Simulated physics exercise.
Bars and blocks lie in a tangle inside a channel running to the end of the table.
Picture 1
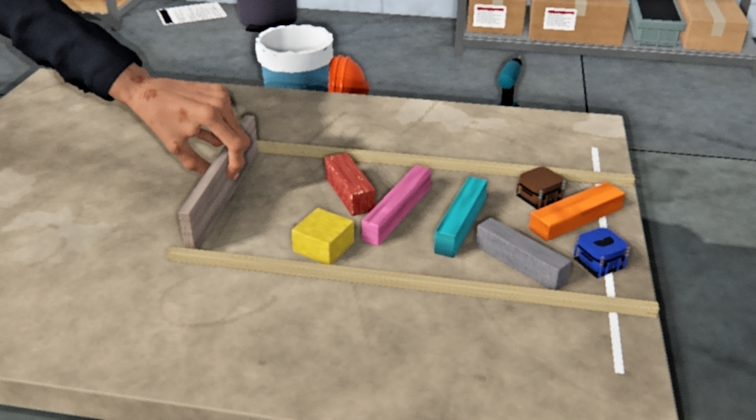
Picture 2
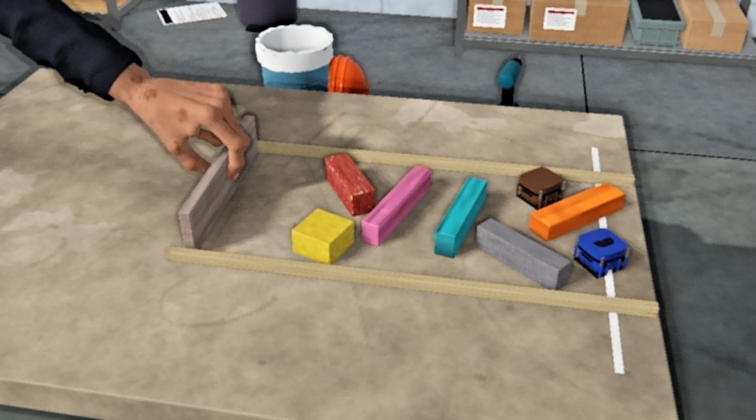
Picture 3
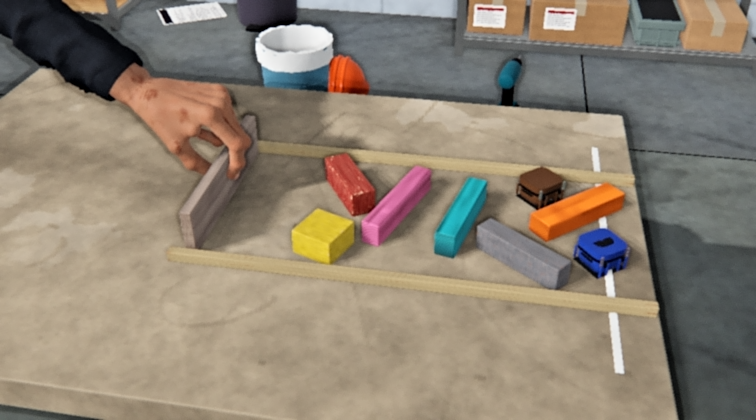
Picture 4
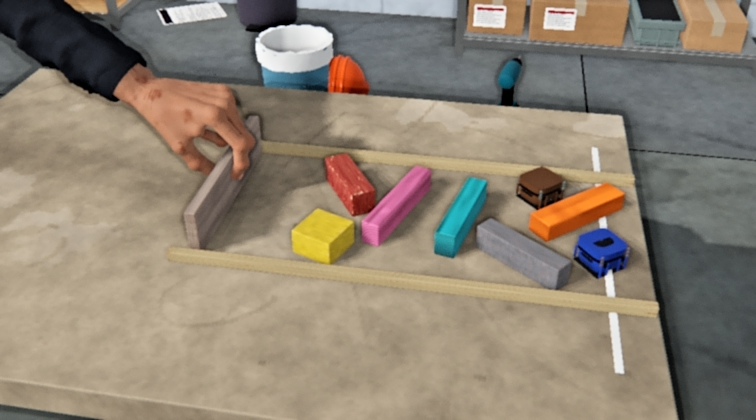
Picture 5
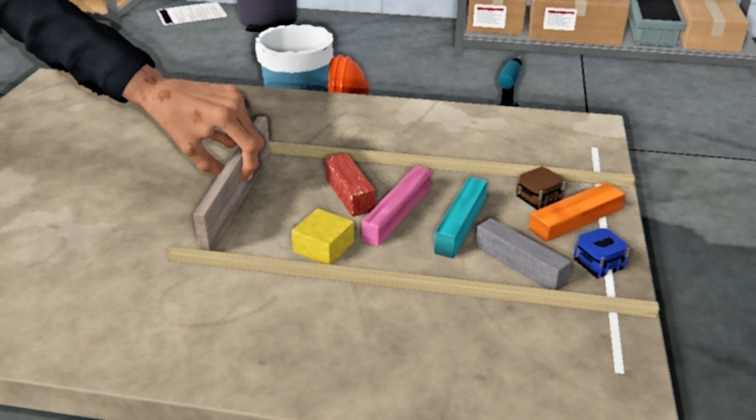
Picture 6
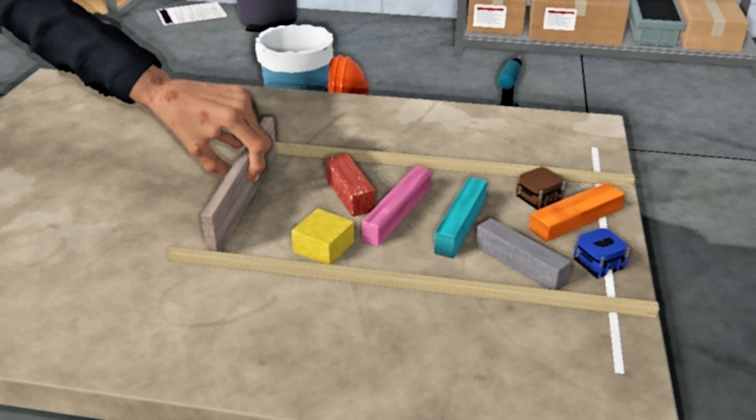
A hand slides an upright wooden board slightly to the right between two pale strips on a table, while the red, yellow, pink, turquoise, grey, brown, orange and blue pieces ahead of it stay still.
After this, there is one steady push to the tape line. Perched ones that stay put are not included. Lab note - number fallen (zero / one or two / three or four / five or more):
After the push, five or more are missing from the table.
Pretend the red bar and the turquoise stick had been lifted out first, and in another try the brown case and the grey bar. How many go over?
The first removal gives 3, the second gives 4.
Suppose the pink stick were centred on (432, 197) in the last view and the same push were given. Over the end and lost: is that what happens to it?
Lab note: Started there, it remains on top.
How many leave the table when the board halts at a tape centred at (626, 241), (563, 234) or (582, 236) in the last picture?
Counts per try: 7; 3; 4.
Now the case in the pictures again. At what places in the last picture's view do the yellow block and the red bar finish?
They come to rest around (635, 269) and (618, 213).
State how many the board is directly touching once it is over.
All in all, 2.
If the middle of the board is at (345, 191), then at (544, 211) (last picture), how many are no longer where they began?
First 3, then 8.
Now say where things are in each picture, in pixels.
In the first picture, blue case (601, 253); orange stick (578, 211); brown case (540, 188); board (223, 179); tape (605, 238).
In the second picture, orange stick (578, 211); yellow block (324, 237).
In the third picture, brown case (540, 188); red bar (350, 184).
In the fourth picture, blue case (601, 253); board (227, 180).
In the fifth picture, orange stick (578, 211); turquoise stick (462, 216).
In the sixth picture, blue case (601, 253); orange stick (578, 211); brown case (540, 188); board (244, 181); tape (605, 238).
Soon after, none off yet; blue case at rest near (601, 253); orange stick at rest near (578, 211); brown case at rest near (540, 188).
By the end, the number that fall off is five or more; fallen, pink stick, turquoise stick, grey bar, brown case, orange stick and blue case.
